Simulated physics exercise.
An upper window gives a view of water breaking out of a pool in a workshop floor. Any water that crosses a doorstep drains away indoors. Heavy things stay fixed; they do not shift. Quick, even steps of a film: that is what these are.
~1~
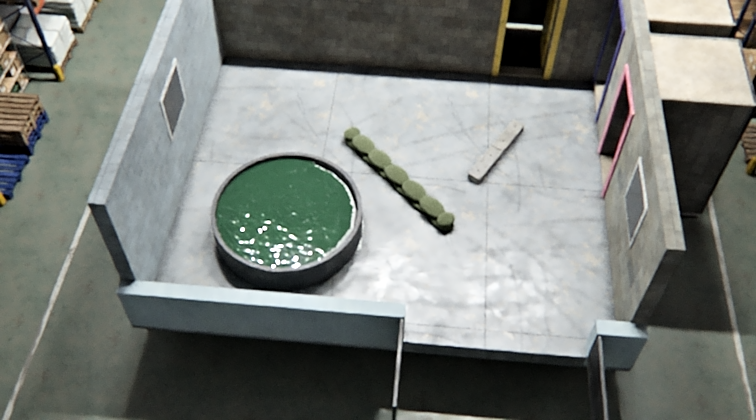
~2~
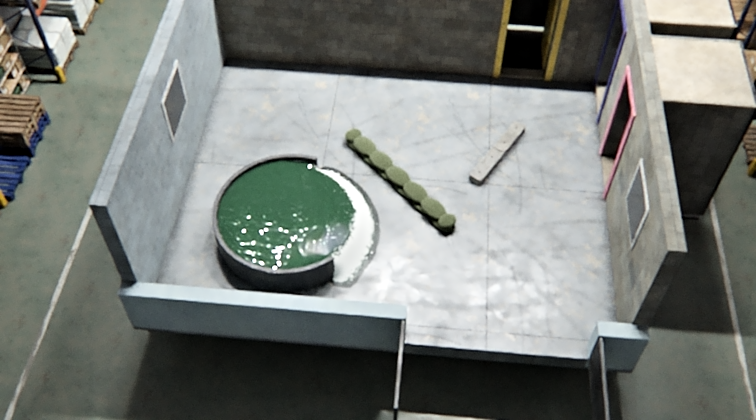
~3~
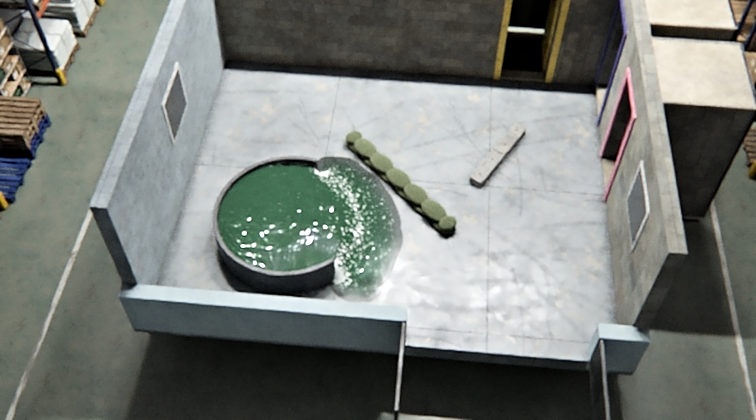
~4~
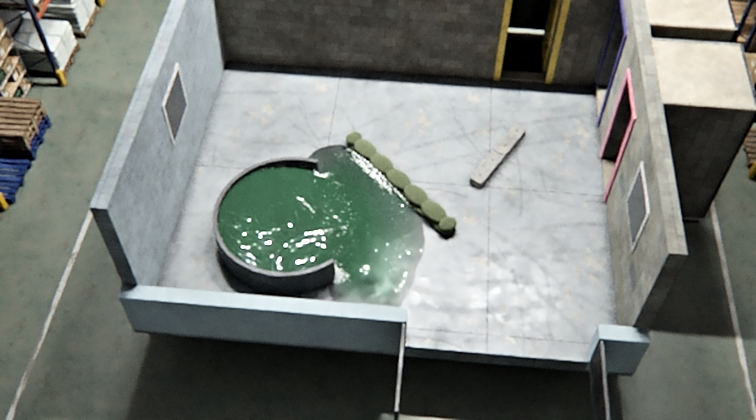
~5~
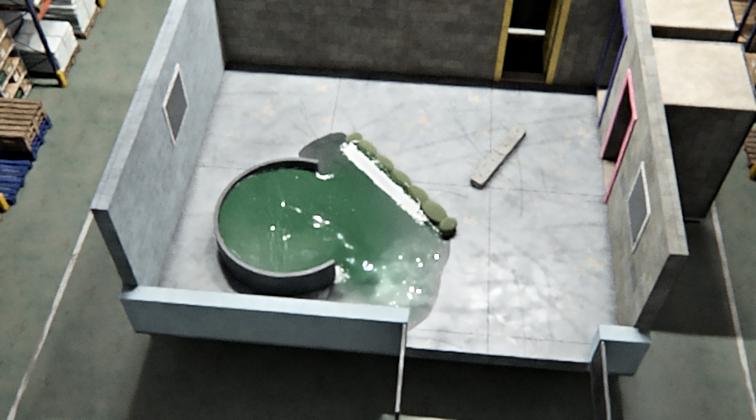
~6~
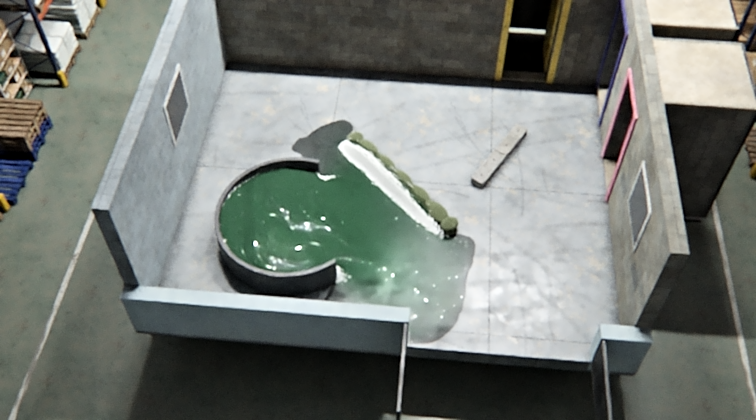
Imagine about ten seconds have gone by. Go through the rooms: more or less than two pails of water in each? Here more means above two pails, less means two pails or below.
Pink door: Less; blue door: Less; yellow door: Less.
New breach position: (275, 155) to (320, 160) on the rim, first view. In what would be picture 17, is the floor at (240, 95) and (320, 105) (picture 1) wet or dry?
Well, the first place would be submerged and the second one submerged.
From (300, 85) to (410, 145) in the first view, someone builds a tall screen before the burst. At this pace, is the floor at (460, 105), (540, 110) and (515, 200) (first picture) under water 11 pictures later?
The first spot is untouched, the second untouched, the third untouched.
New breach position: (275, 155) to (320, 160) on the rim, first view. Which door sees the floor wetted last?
Last comes the pink one.
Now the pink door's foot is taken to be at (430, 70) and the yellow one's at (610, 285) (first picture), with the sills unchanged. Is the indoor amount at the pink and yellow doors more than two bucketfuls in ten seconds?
First the pink door door, which stays on the safe side, then the yellow door door, which crosses the line.
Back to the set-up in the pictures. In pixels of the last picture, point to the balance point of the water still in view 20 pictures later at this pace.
Near (385, 229).
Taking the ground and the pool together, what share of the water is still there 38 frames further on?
That comes to around 70 in a hundred.
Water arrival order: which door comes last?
My answer is the yellow-painted one.
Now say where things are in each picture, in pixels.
Still water in the round pool at (287, 211), in the first frame.
Water pours out at (359, 216) and has run to a hidden place, in the second frame.
Water pours out at (359, 219) and has run to (364, 298), in the third frame.
The front is at a hidden place, out from the gap at (359, 220), in the fourth frame.
Water pours out at (360, 221) and has run to a hidden place, in the fifth frame.
Water pours out at (361, 221) and has run to a hidden place, in the sixth frame.
A moment on, water covers 25 % of the floor; the pink door not reached, the blue door not reached, the yellow door not reached.
Next, water covers 45 % of the floor; the pink door not reached, the blue door not reached, the yellow door not reached.
Then, water covers 50 % of the floor; the pink door wet at the sill, nothing in, the blue door not reached, the yellow door not reached.
Later, water covers 70 % of the floor; the pink door wet at the sill, nothing in, the blue door wet at the sill, nothing in, the yellow door not reached.
In the end, water covers 90 % of the floor; the pink door wet at the sill, nothing in, the blue door wet at the sill, nothing in, the yellow door wet at the sill, nothing in.
